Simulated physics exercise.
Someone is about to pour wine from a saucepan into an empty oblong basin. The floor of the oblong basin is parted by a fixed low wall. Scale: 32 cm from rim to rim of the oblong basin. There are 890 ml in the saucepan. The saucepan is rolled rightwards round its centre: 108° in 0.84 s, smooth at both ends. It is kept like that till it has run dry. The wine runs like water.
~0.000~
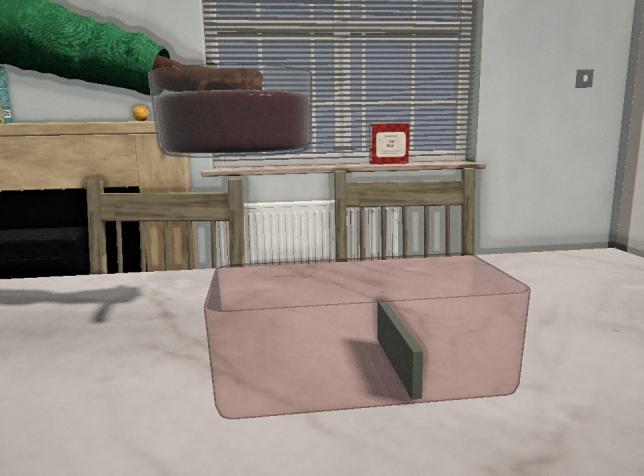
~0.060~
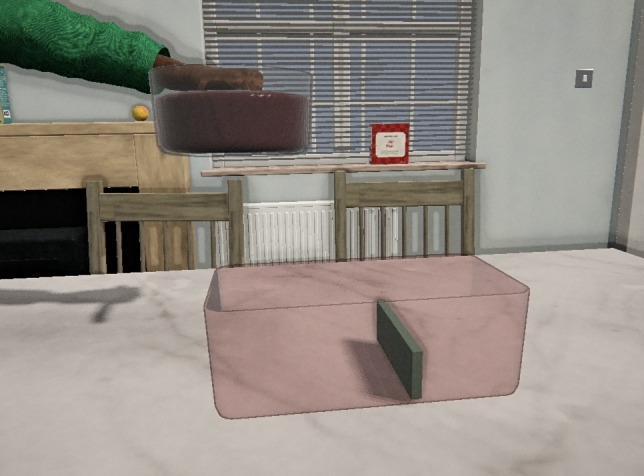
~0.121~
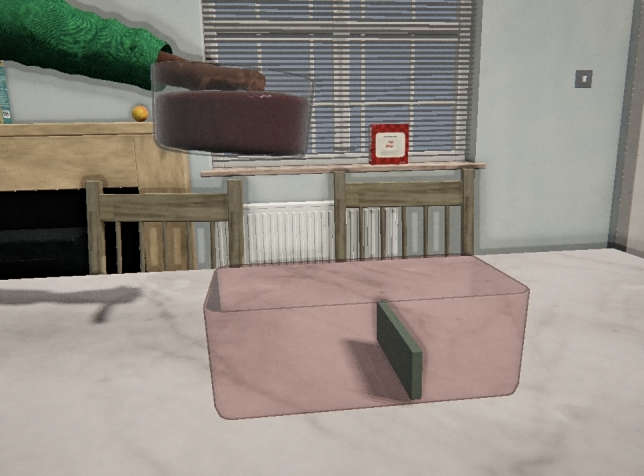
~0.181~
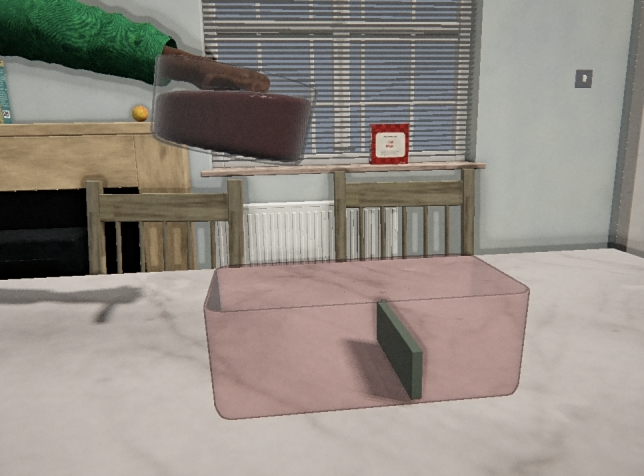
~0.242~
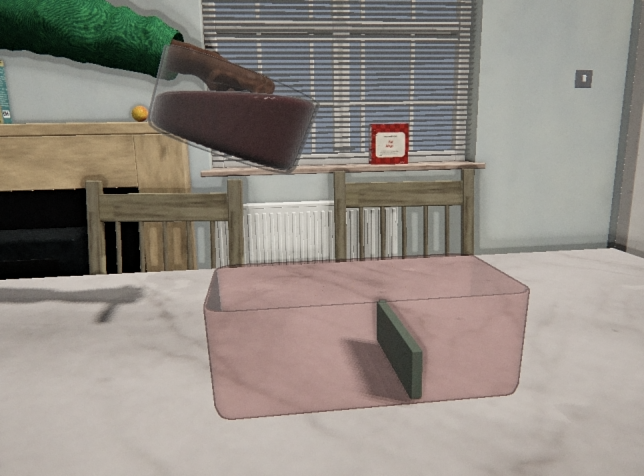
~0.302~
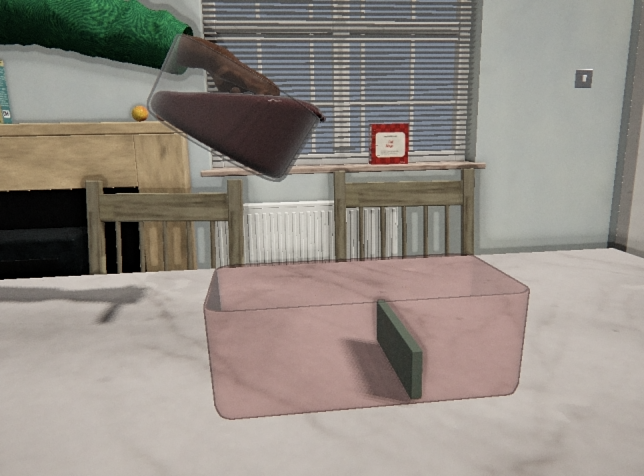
A clear pan of dark wine, held by a green-sleeved arm above a table, stayed nearly level at first, then tilted steadily to the right over a see-through pink basin with a small dark wall inside.
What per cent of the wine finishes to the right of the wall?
About 11 per cent.
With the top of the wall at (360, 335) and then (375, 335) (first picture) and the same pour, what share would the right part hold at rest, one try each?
First 60, then 45 per cent.
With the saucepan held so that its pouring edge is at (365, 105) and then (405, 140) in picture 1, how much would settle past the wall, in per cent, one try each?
First 55, then 80 per cent.
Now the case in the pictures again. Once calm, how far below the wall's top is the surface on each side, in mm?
Left about 28 mm, right about 48 mm.
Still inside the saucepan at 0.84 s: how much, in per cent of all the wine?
About 5 per cent.
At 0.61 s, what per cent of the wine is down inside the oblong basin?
About 26 per cent.
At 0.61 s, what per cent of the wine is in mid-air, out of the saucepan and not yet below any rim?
Some 46 per cent.
Then, 0.61 s in, the tilt is 90° and 29 per cent is still to pour, 21 is left of the wall and 4 right of it.
Then, 0.84 s in, the tilt is 108° and 5 per cent is still to pour, 74 is left of the wall and 10 right of it.
Then, 1.08 s in, the tilt is 108° and 0 per cent is still to pour, 82 is left of the wall and 11 right of it.
Then, 1.34 s in, the tilt is 108° and 0 per cent is still to pour, 83 is left of the wall and 11 right of it.
Finally, 83 per cent lies left of the wall, 11 right of it and 6 outside.
